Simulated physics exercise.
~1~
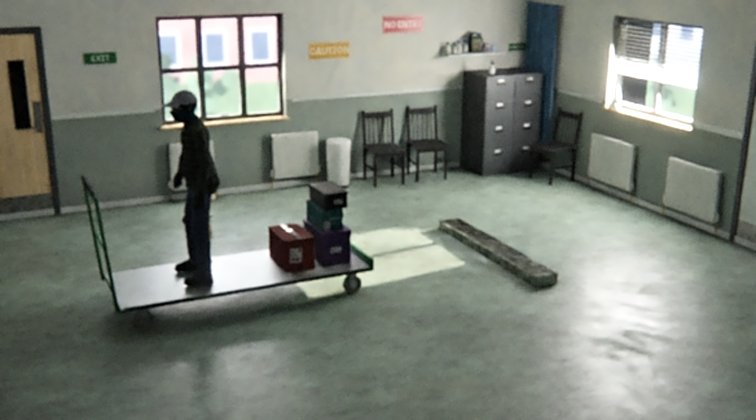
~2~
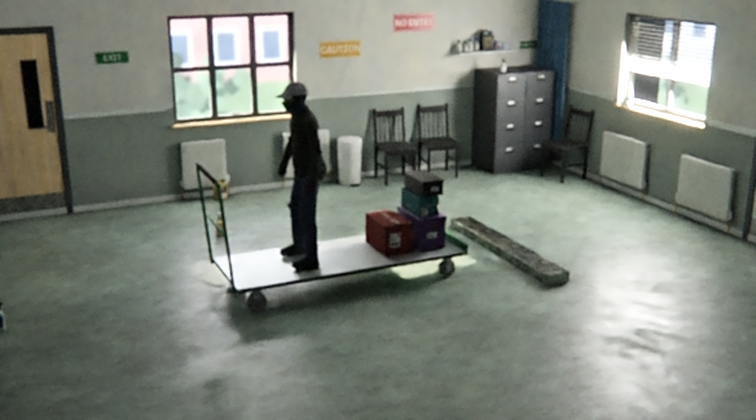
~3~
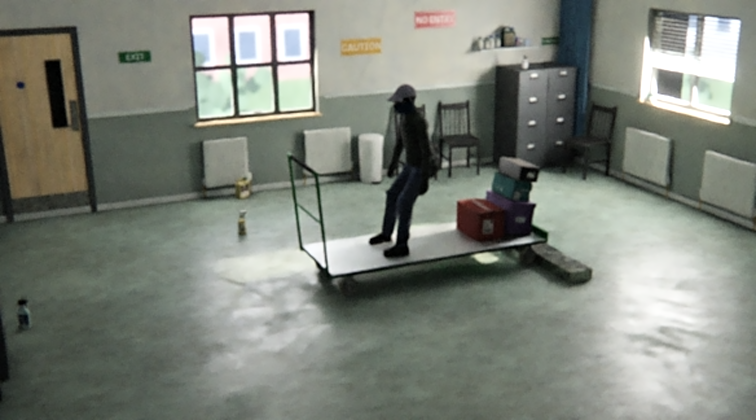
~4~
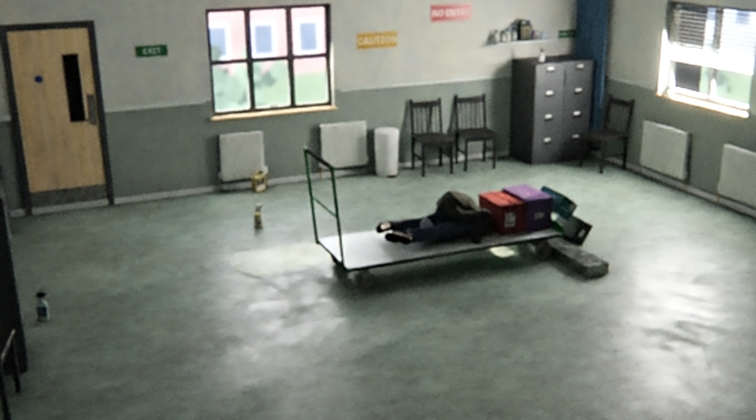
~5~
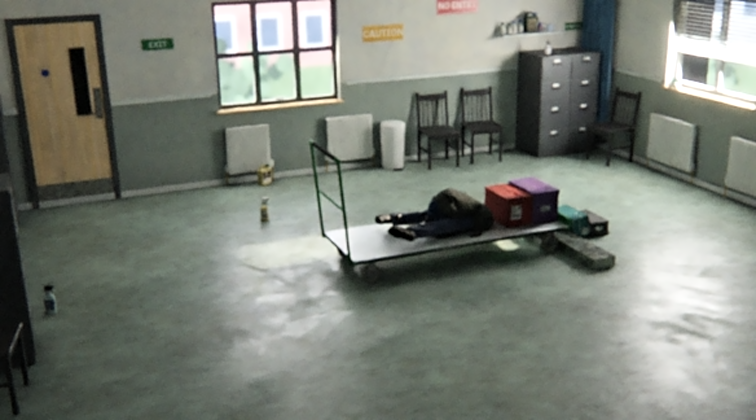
Standing rider toppling onto a trolley's deck as it stops at a floor beam, black and teal boxes tumbling off the front.
